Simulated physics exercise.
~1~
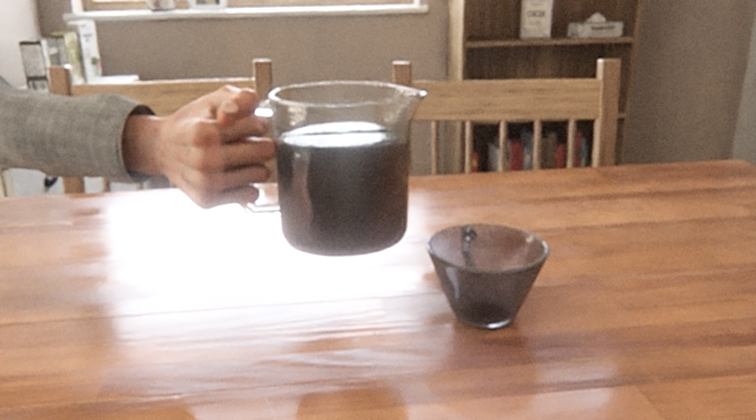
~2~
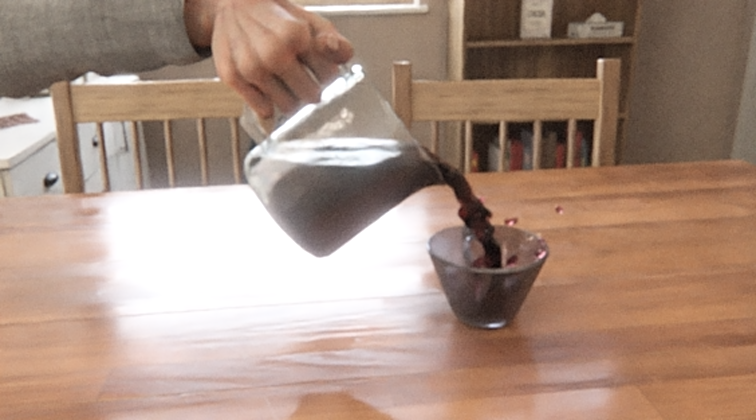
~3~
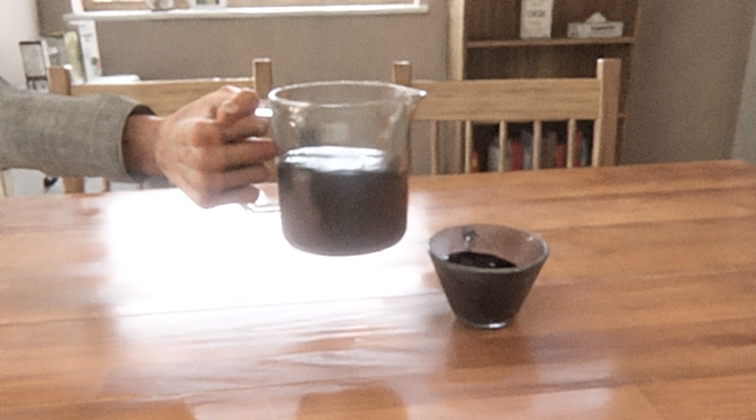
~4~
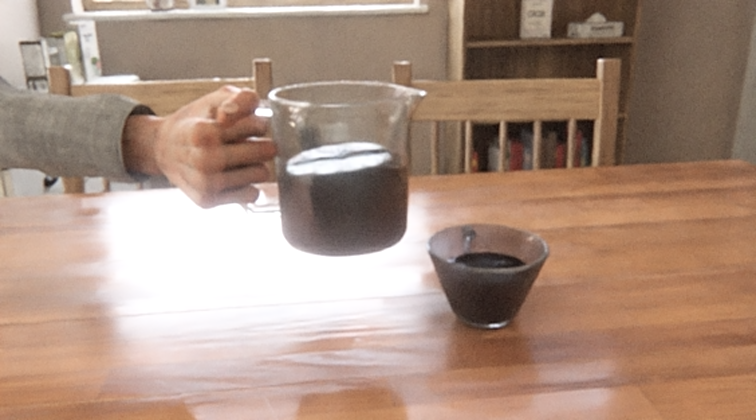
At first, a hand in a grey sleeve holds a clear glass jug of dark wine upright above a wooden table, to the left of a small, empty, dark-tinted cup. The hand then tips the jug steeply to the right, and a dark red stream runs from its spout into the cup, with a few drops flying up near the rim. Next, the hand turns the jug upright again and the pouring stops. The wine sways inside the jug, its level now lower. It ends with the jug held level and the cup partly filled with dark wine.
